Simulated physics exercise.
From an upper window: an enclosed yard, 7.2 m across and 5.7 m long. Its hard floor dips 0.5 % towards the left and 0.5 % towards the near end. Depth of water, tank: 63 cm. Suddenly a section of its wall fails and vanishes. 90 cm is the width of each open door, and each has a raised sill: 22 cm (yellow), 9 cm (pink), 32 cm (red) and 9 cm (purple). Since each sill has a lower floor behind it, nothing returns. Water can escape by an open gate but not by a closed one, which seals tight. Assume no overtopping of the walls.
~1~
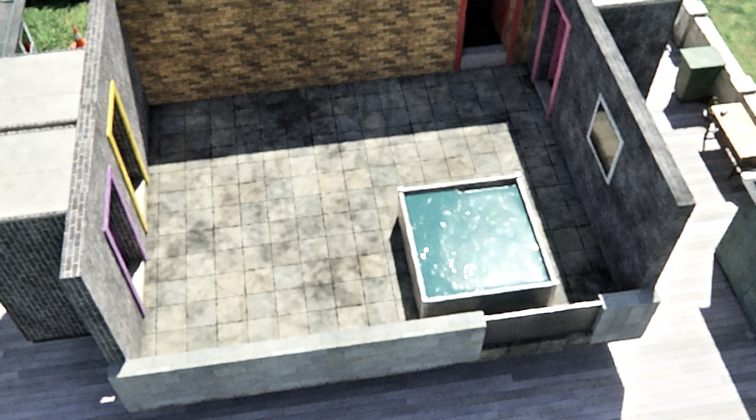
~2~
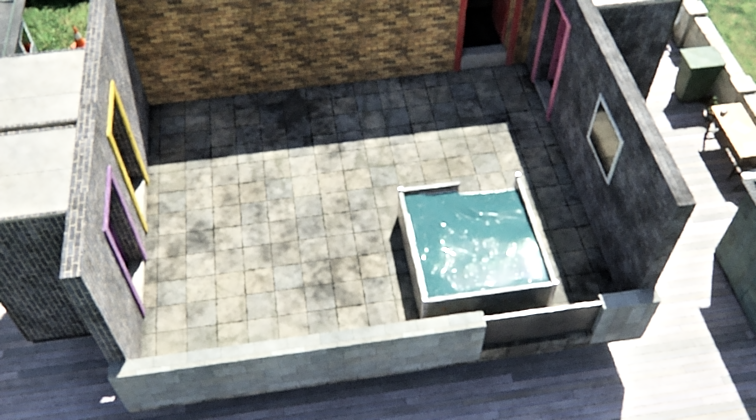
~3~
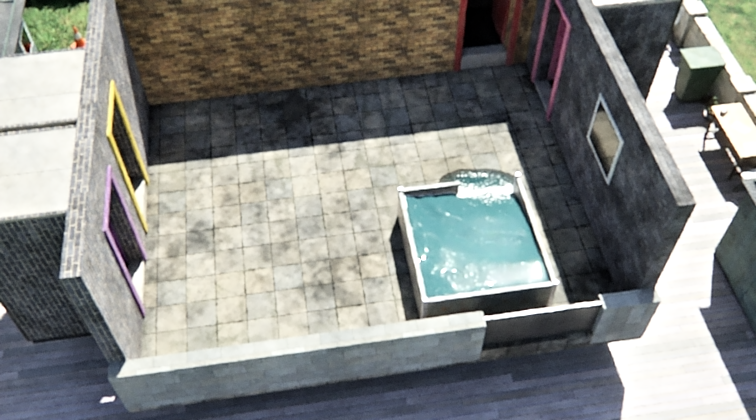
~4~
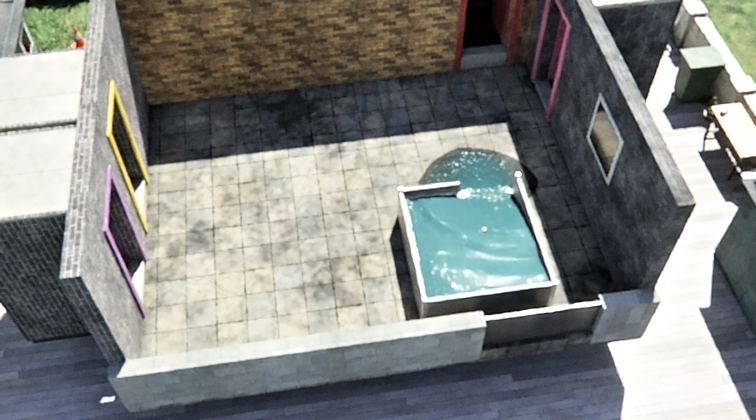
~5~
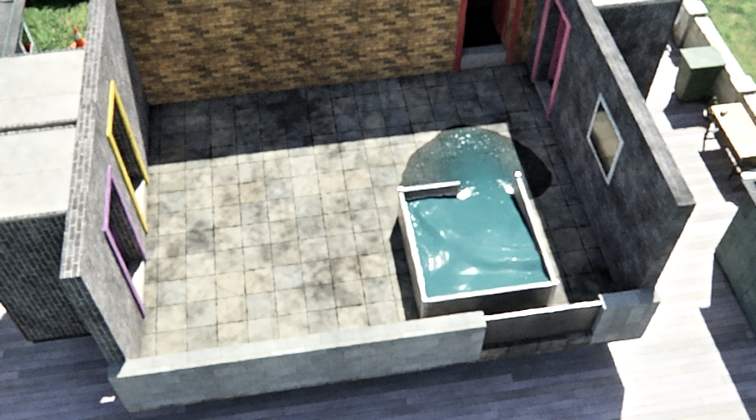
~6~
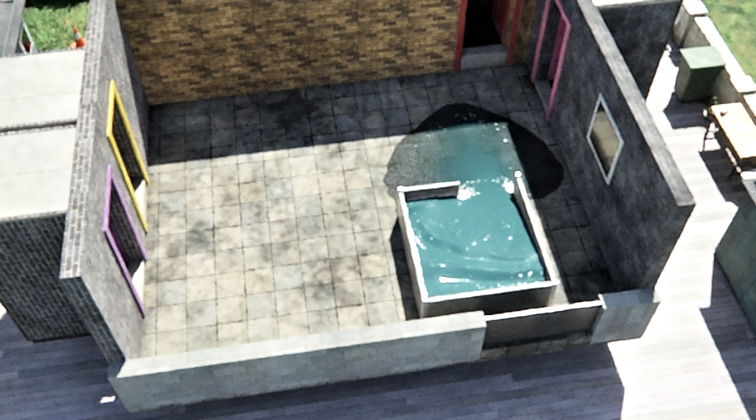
In a walled, paved yard seen from above, water sat in a square tank until part of its far side vanished, then poured through the gap and spread across the paving behind it.
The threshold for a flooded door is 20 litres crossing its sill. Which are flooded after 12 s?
In the end my guess is the yellow door lets through less than the limit. My guess is the pink door lets through more than the limit. My guess is the red door lets through less than the limit. My guess is the purple door lets through less than the limit.
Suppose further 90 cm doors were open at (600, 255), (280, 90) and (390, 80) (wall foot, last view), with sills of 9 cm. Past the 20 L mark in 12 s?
Door 1: Lower; door 2: Lower; door 3: Higher.
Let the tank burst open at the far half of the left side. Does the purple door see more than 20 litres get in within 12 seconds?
Then: Purple beyond it.
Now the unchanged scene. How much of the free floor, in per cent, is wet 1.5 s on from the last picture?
Wet share: Near 30 percent.
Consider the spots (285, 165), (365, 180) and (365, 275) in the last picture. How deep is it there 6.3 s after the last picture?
Spot one 3 cm, spot two 2 cm, spot three 0 cm.
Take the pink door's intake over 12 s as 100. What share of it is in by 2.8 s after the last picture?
That works out near 50%.
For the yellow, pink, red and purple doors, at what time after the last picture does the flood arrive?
Times: Yellow 4.0 seconds, pink 0.4 seconds, red 0.4 seconds, purple 5.0 seconds.
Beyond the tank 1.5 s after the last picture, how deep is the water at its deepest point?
Up to near 39 cm.
Then, 0.7 s after the last picture water covers 25 % of the floor and is deepest (32 cm) near (483, 199); yellow door not reached, pink door 12 cm at the sill, 0 L in, red door 20 cm at the sill, 0 L in, purple door not reached.
Then, 1.5 s after the last picture water covers 30 % of the floor and is deepest (39 cm) near (519, 67); yellow door not reached, pink door 14 cm at the sill, 7 L in, red door 32 cm at the sill, 0 L in, purple door not reached.
Then, 2.8 s after the last picture water covers 40 % of the floor and is deepest (20 cm) near (489, 119); yellow door not reached, pink door 19 cm at the sill, 51 L in, red door 18 cm at the sill, 1 L in, purple door not reached.
Then, 6.3 s after the last picture water covers 75 % of the floor and is deepest (14 cm) near (149, 144); yellow door 11 cm at the sill, 0 L in, pink door 11 cm at the sill, 102 L in, red door 12 cm at the sill, 1 L in, purple door 6 cm at the sill, 0 L in.
Then, 11.3 s after the last picture water covers 95 % of the floor and is deepest (13 cm) near (142, 385); yellow door 7 cm at the sill, 0 L in, pink door 4 cm at the sill, 105 L in, red door 4 cm at the sill, 1 L in, purple door 6 cm at the sill, 0 L in.
